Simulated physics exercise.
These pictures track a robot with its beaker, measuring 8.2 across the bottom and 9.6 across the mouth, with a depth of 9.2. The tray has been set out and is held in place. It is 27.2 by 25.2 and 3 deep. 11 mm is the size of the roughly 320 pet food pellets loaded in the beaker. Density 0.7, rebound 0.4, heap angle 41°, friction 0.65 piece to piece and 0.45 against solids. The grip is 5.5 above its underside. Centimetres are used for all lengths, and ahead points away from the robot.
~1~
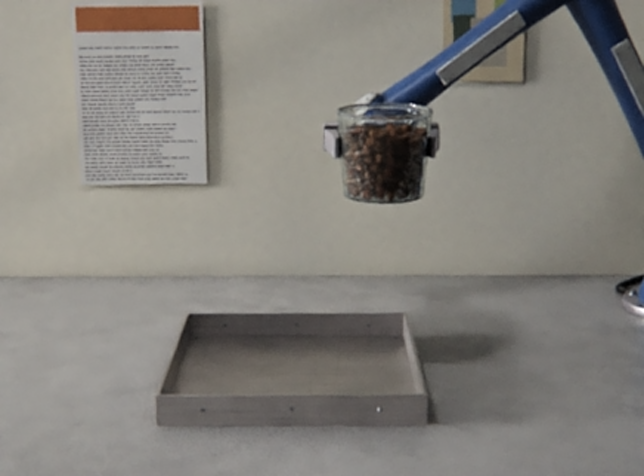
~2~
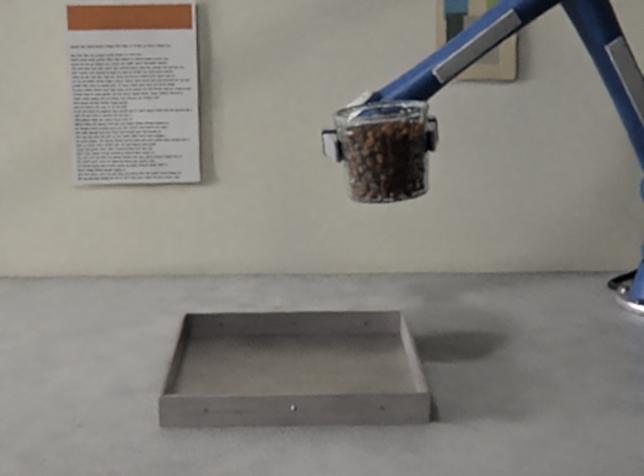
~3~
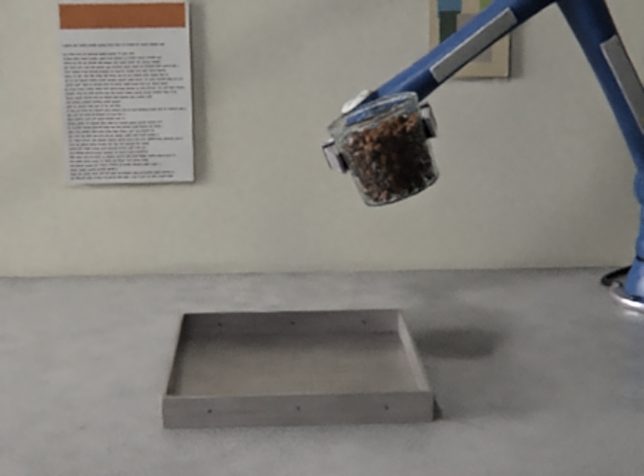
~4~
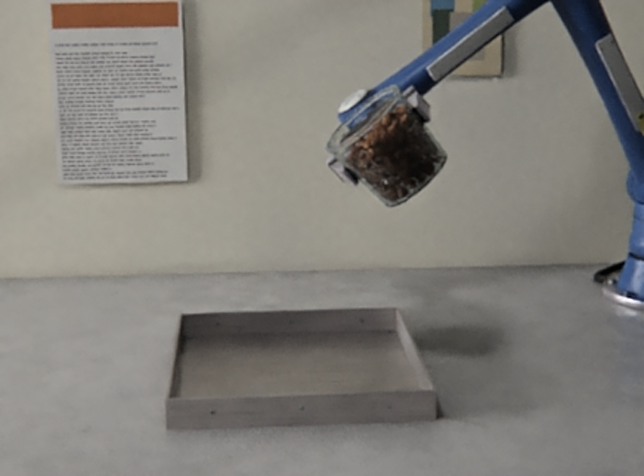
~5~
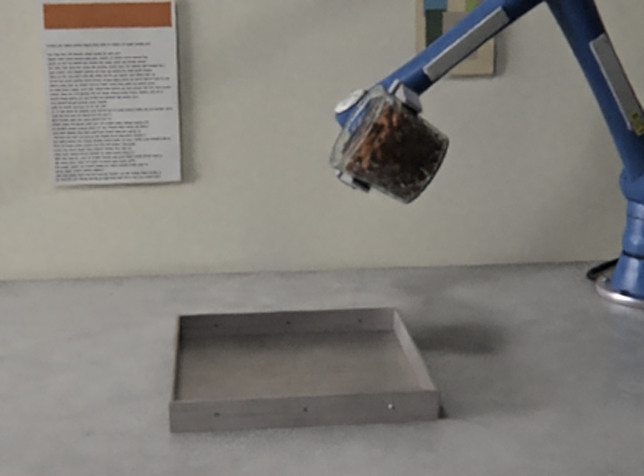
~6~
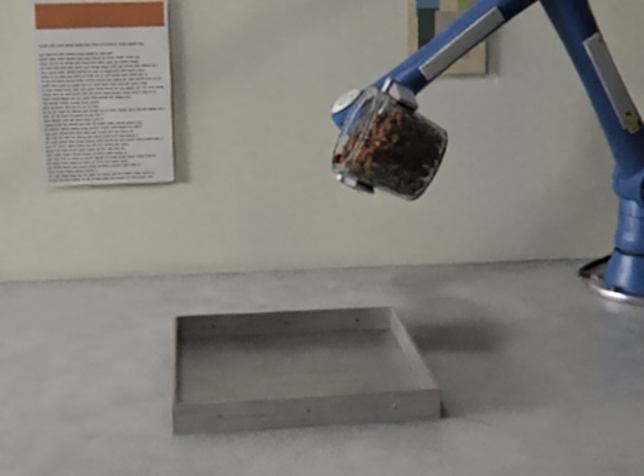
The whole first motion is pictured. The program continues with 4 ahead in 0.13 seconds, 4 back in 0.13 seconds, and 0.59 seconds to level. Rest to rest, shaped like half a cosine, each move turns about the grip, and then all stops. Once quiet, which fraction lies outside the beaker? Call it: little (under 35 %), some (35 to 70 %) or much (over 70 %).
Little - under 35 %.
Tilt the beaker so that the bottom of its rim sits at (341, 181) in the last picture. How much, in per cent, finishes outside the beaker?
Roughly 40 percent, give or take.
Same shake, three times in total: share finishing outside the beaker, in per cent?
Then about 25 per cent.
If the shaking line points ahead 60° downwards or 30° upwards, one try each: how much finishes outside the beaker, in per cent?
Near 0 and 20 percent respectively.
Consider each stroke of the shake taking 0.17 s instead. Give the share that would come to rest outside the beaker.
I'd expect close to 5 per cent then.
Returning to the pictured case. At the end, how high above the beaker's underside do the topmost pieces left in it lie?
Around 9.5 centimetres above the underside.
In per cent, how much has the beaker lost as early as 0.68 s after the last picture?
About 15 in a hundred parts are out by then.
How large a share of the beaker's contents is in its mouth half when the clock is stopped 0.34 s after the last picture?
I'd guess about 45 percent of it.
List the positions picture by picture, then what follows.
Beaker middle at (384, 154), level; upper third of the load around (383, 139), from x 350 to 420, top at y 125; 322 in the beaker, in the first picture.
Beaker middle at (385, 153), tilted 6° forward; upper third of the load around (386, 138), from x 345 to 420, top at y 120, in the second picture.
Beaker middle at (387, 152), tilted 22° forward; upper third of the load around (392, 137), from x 345 to 430, top at y 115, in the third picture.
Beaker middle at (390, 150), tilted 41° forward; upper third of the load around (395, 134), from x 350 to 435, top at y 110, in the fourth picture.
Beaker middle at (392, 149), tilted 57° forward; upper third of the load around (396, 133), from x 350 to 440, top at y 110, in the fifth picture.
Beaker middle at (392, 148), tilted 63° forward; upper third of the load around (399, 133), from x 335 to 440, top at y 110; 322 in the beaker, in the sixth picture.
Then, 0.34 s later, tilted 60° forward, highest piece 29 above the table; 282 in the beaker, 2 in the tray, 38 in flight or on a rim.
Then, 0.68 s later, tilted 12° forward, highest piece 30 above the table; 279 in the beaker, 43 in the tray.
Then, 1.05 s later, level, highest piece 31 above the table; 279 in the beaker, 43 in the tray.
Then, 2.10 s later, level, highest piece 31 above the table; 279 in the beaker, 43 in the tray.
At rest, 279 in the beaker, 43 in the tray. That is 13 % outside the beaker.
